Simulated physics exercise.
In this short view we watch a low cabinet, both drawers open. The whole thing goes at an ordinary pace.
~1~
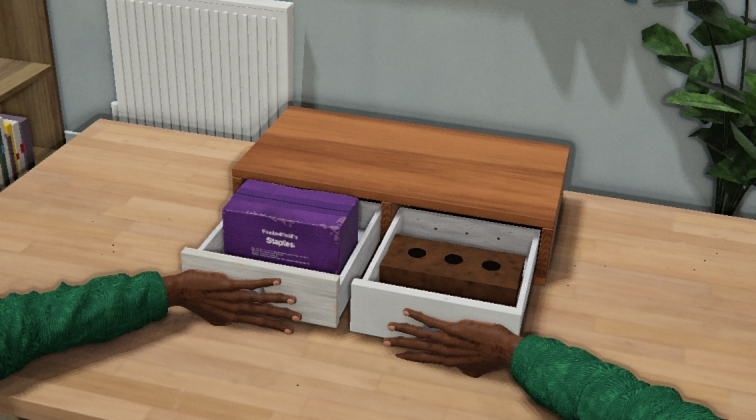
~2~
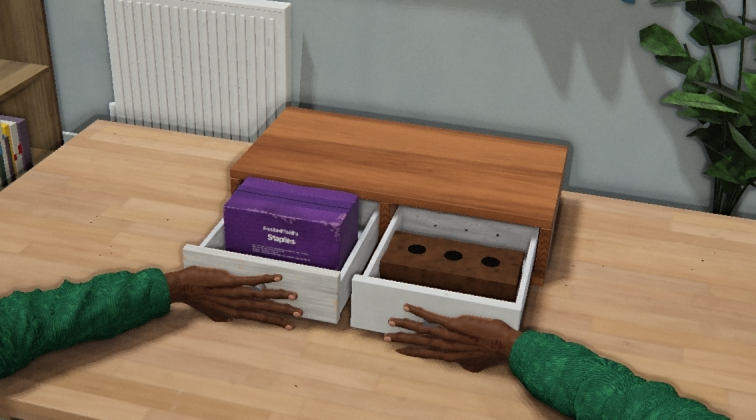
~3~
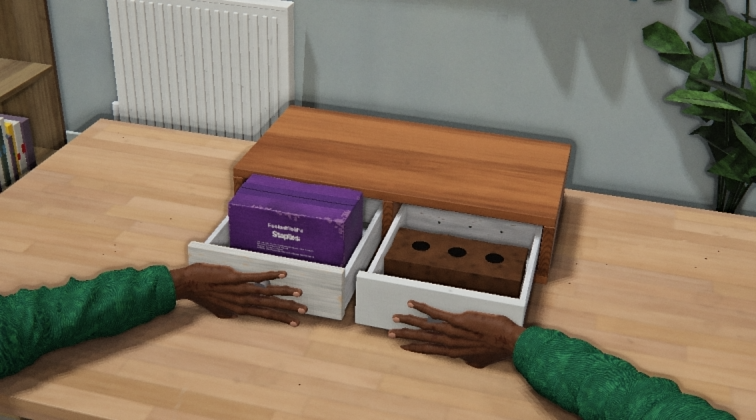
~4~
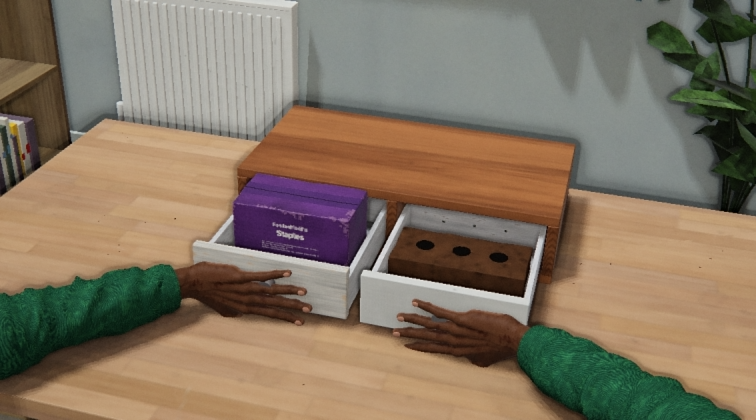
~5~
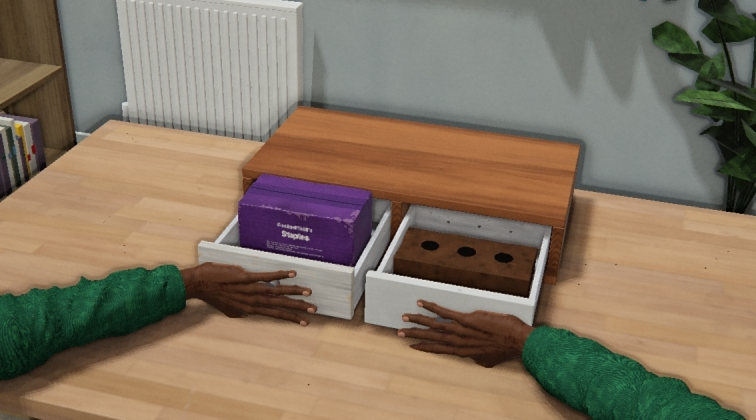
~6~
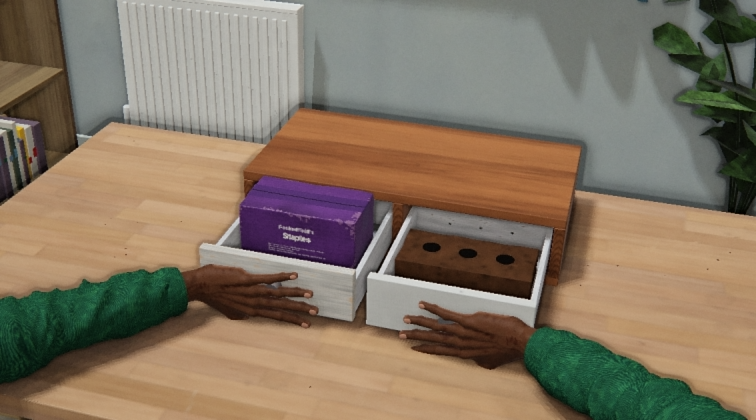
Nothing in the scene moves much; the low wooden cabinet, its two open drawers and the hands at their fronts only shift slightly rightward in view. Throughout, the purple box of staples stays in the left drawer and the brown brick with three holes in the right, both drawers remaining wide open.
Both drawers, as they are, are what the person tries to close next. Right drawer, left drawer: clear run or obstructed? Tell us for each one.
The right drawer should make it in; the left drawer should not make it in.
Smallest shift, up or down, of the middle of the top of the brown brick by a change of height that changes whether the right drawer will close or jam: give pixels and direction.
Some 16 pixels, up.
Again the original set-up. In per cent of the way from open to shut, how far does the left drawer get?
Around 45 in a hundred of the way.
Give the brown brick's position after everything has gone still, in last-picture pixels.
(491, 200), roughly.
Then, 0.36 s on from there, right drawer starting in; left drawer starting in.
Then, 0.60 s on from there, right drawer about half in; left drawer stopped, still ajar.
In the end, the right drawer closes; the left drawer jams.
